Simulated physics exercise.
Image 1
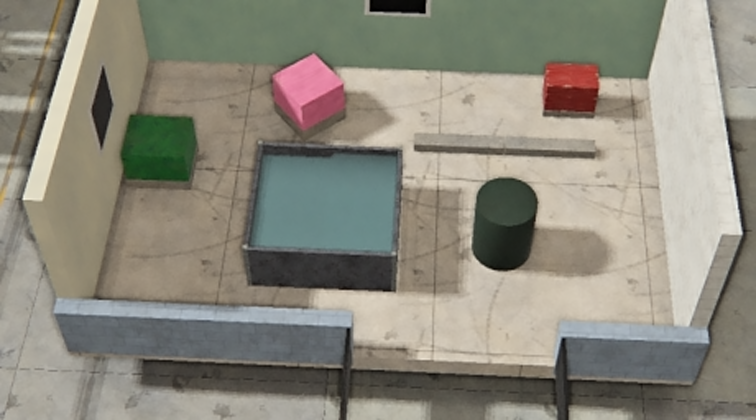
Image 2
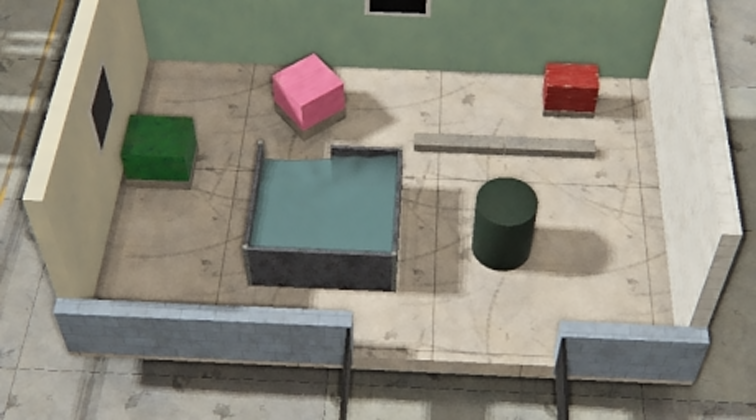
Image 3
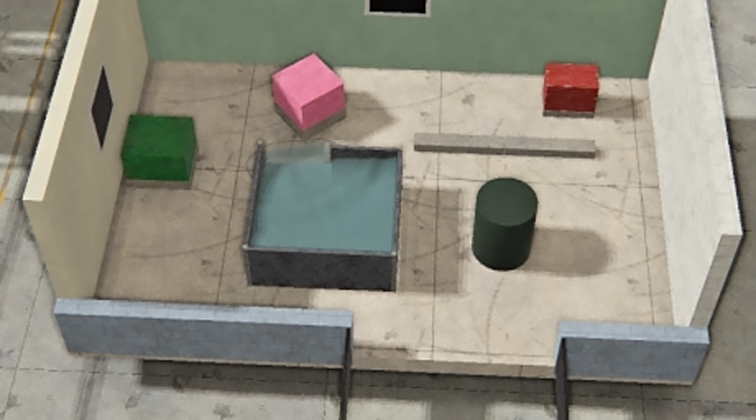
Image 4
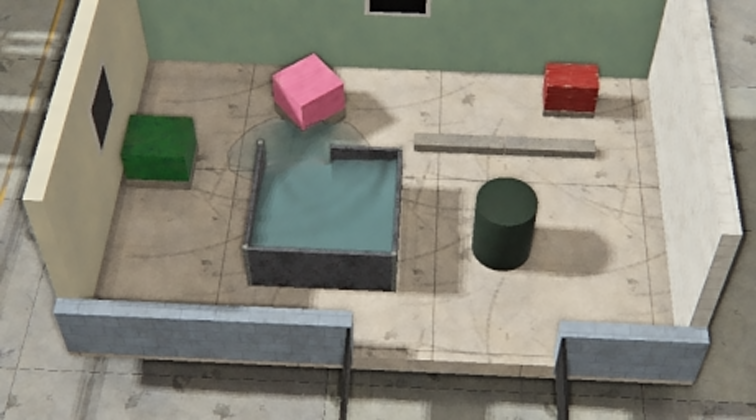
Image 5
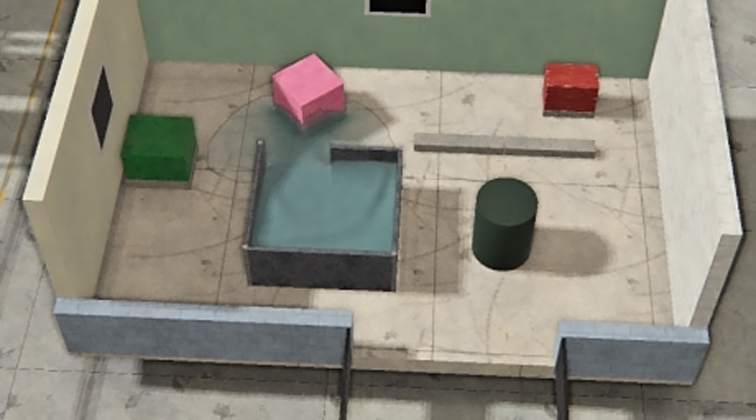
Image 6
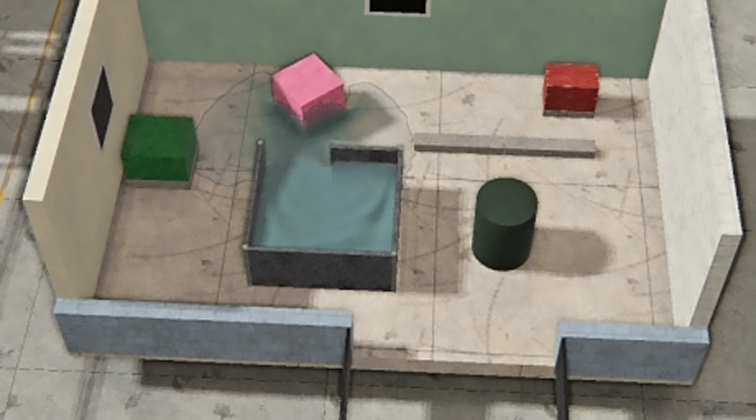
A section of the far side of a dark-walled open tank of blue-green water goes missing, and water pours through the gap, spreading in a thin sheet across the floor around the pink block. The still camera looks down into a shed with pale, stained flooring and a green back wall. A green block sits left, with a dark cylinder, low grey bar and red block right, all unmoving.
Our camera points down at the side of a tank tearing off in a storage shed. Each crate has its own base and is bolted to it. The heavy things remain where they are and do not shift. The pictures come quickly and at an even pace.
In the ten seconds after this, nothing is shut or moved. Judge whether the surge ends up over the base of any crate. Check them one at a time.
The green crate sits too low, the red crate sits too low, the pink crate sits too low.
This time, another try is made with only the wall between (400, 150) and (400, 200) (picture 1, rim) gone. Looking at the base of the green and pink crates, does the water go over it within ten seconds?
In that case the green crate is never flooded and the pink crate is never flooded.
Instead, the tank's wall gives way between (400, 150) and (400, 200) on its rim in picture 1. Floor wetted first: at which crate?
The red-painted one.
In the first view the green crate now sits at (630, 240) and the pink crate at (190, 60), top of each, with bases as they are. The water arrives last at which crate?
It's the green one.
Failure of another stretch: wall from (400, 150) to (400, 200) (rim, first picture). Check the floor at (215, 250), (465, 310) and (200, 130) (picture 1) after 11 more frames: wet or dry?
Place one: Spared by the leak. Place two: Reached by the flood. Place three: Spared by the leak.
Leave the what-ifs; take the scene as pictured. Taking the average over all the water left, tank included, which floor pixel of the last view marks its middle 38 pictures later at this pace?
It is around (349, 169).
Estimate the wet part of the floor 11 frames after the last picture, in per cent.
It comes out near 35 percent.
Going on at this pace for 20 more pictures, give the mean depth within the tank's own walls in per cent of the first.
Estimate: Close to 36 %.
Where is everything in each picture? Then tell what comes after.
The open tank at (325, 201) is whole and still, in the first picture.
The front is at a hidden place, out from the gap on the open tank's far side, in the second picture.
Water pours out on the open tank's far side and has run to a hidden place, in the third picture.
The front is at (341, 125), out from the gap on the open tank's far side, in the fourth picture.
The front is at (267, 99), out from the gap on the open tank's far side, in the fifth picture.
The front is at (259, 76), out from the gap on the open tank's far side, in the sixth picture.
A moment on, water covers 25 % of the floor; the green crate water round its plinth, the red crate not reached, the pink crate water round its plinth.
Next, water covers 35 % of the floor; the green crate water round its plinth, the red crate water round its plinth, the pink crate water round its plinth.
Then, water covers 50 % of the floor; the green crate water round its plinth, the red crate water round its plinth, the pink crate water round its plinth.
Later, water covers 80 % of the floor; the green crate water round its plinth, the red crate water round its plinth, the pink crate water round its plinth.
In the end, water covers 95 % of the floor; the green crate was topped, the red crate was topped, the pink crate was topped.
